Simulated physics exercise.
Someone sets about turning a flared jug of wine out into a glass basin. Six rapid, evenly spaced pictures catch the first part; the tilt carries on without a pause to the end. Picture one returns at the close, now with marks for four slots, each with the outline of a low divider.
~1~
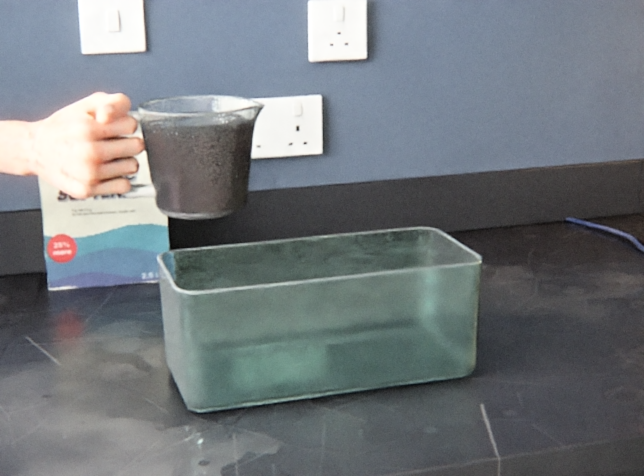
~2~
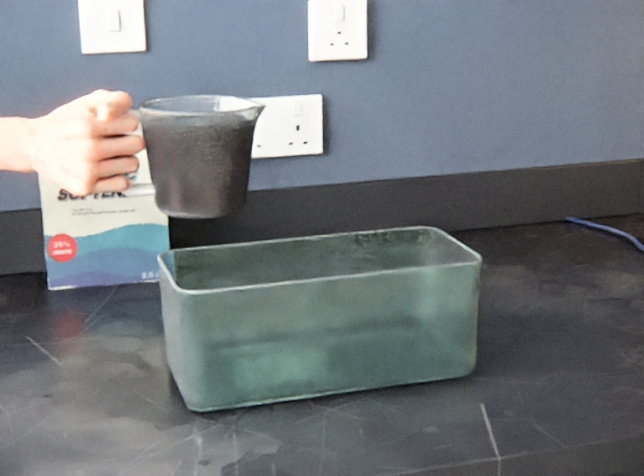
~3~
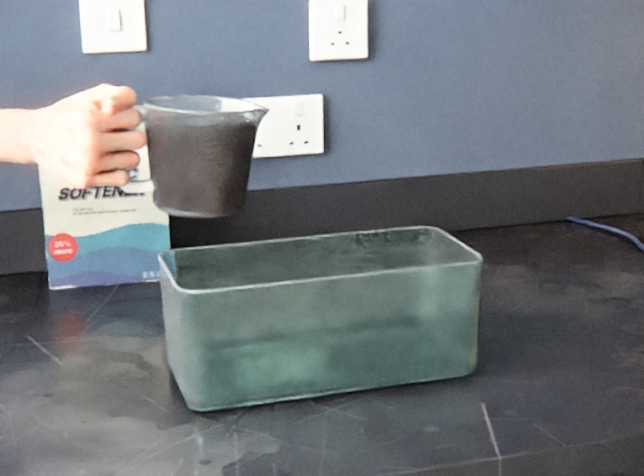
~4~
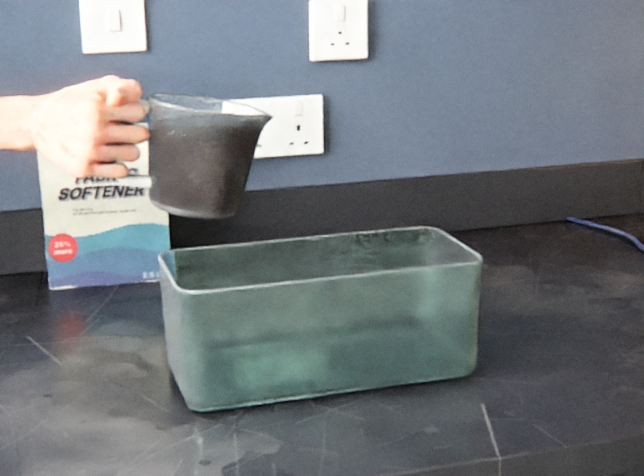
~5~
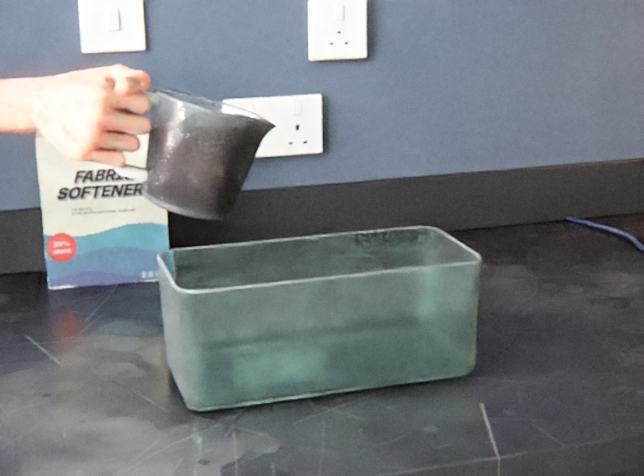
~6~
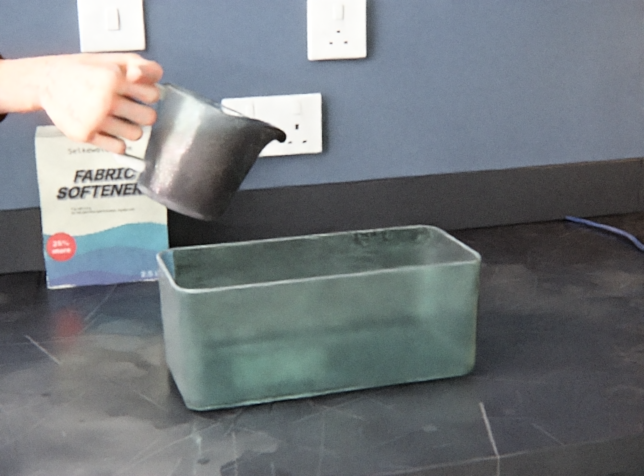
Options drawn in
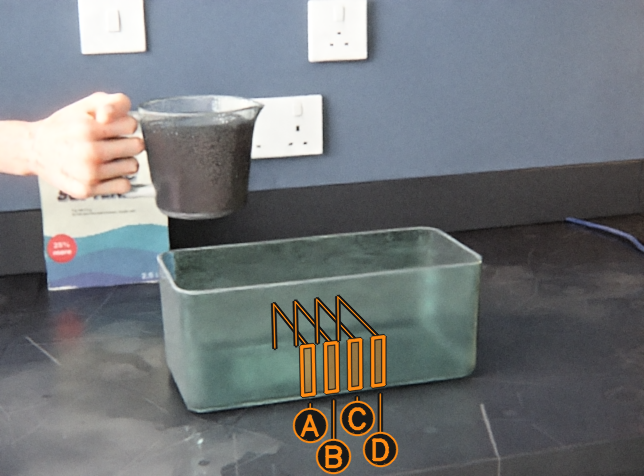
A jug of dark liquid was held by a hand above a glass basin on a dark countertop, then gradually tilted to the right until the liquid just came over its lip.
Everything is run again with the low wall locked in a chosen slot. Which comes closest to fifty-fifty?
The best position is C.
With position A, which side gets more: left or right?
The right one.
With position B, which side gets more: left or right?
More ends on the right.
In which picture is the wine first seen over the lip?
In picture 6.
On the marked copy, A at (310, 403); B at (333, 400); C at (357, 396); D at (380, 393).
With A, about 3 % ends left of the wall and 97 % right of it.
With B, about 16 % ends left of the wall and 84 % right of it.
With C, about 51 % ends left of the wall and 49 % right of it.
With D, about 91 % ends left of the wall and 8 % right of it.
